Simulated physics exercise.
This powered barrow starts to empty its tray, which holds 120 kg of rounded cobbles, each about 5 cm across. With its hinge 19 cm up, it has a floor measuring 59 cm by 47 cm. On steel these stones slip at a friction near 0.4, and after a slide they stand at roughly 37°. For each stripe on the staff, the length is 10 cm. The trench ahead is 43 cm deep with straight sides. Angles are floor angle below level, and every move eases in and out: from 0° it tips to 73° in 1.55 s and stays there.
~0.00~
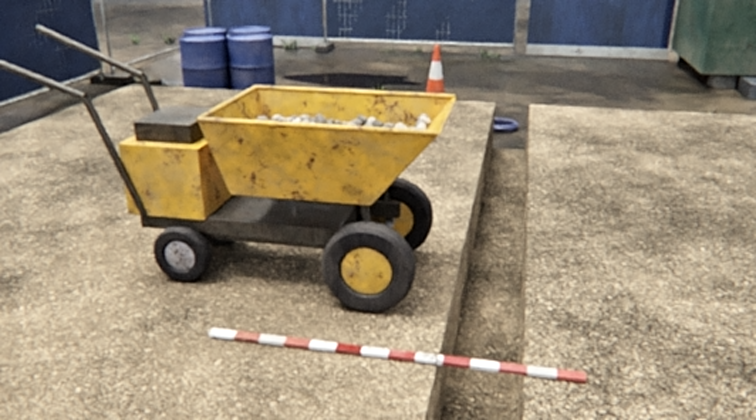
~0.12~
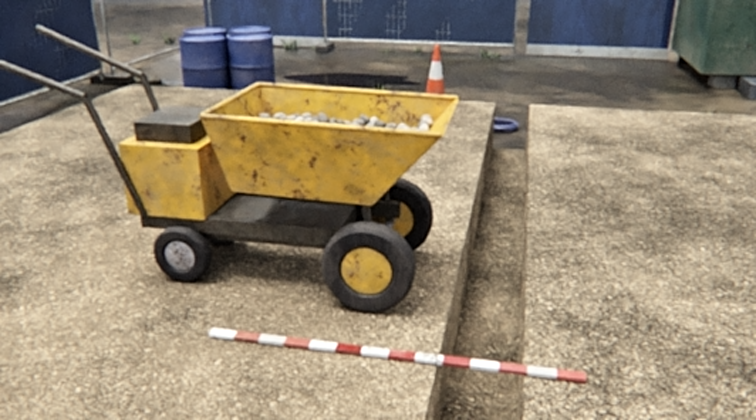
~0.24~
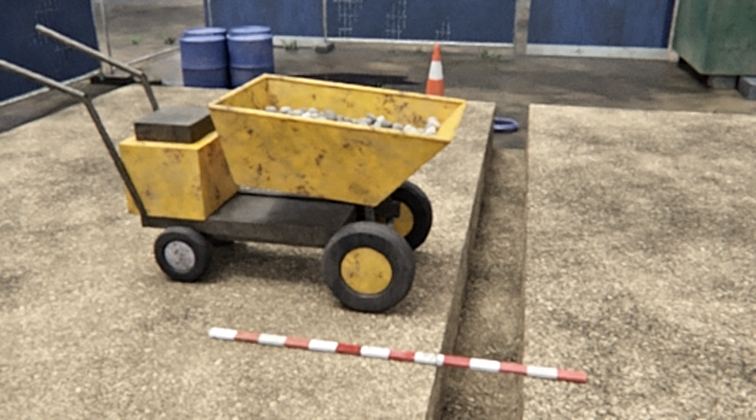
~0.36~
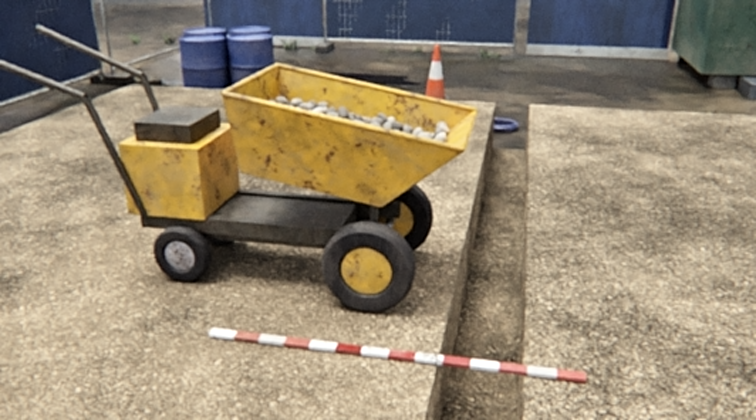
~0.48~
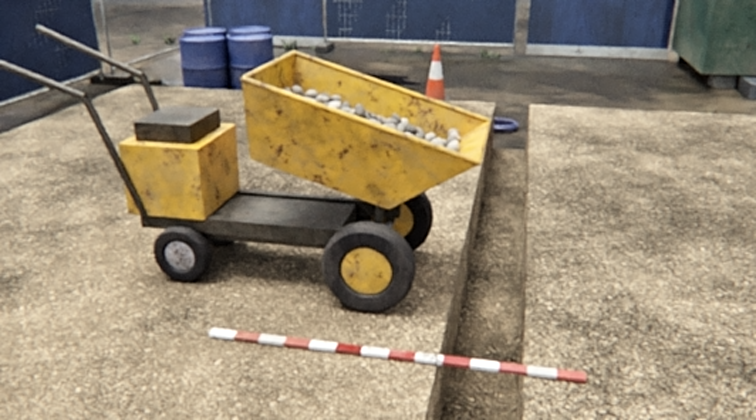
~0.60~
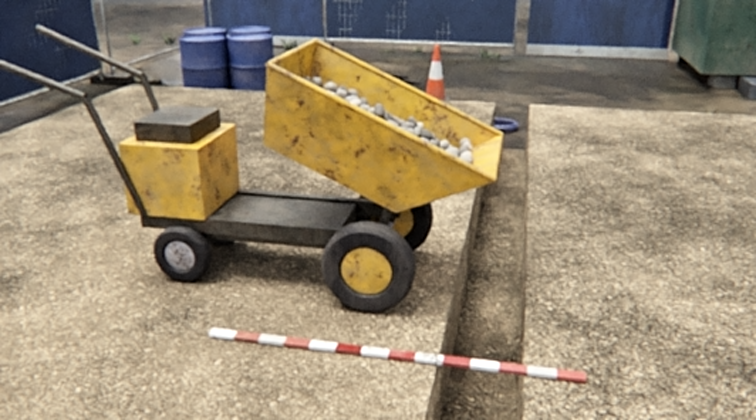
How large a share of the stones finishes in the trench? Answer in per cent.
A share of about 2 per cent.
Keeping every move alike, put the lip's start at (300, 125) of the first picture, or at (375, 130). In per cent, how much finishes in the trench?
It'd be around 55 per cent and after that around 85 per cent.
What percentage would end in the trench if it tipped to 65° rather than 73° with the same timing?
Trench share: Approx. 20%.
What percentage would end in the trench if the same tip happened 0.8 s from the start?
In that case, around 5%.
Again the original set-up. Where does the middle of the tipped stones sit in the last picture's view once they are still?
Somewhere near pixel (589, 296).
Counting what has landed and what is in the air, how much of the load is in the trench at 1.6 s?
Approx. 0 % of the load.
After 1.2 s the floor is at 61°; 100 % in the tray; the foremost stones are at (530, 247).
After 1.6 s the floor is at 73°; 54 % in the tray, 46 % past the trench; the foremost stones are at (669, 304).
After 2.0 s the floor is at 73°; 28 % in the tray, 1 % in the trench, 71 % past the trench; the foremost stones are at (739, 294).
After 4.0 s the floor is at 73°; 23 % in the tray, 2 % in the trench, 75 % past the trench; the foremost stones are past the picture's edge.
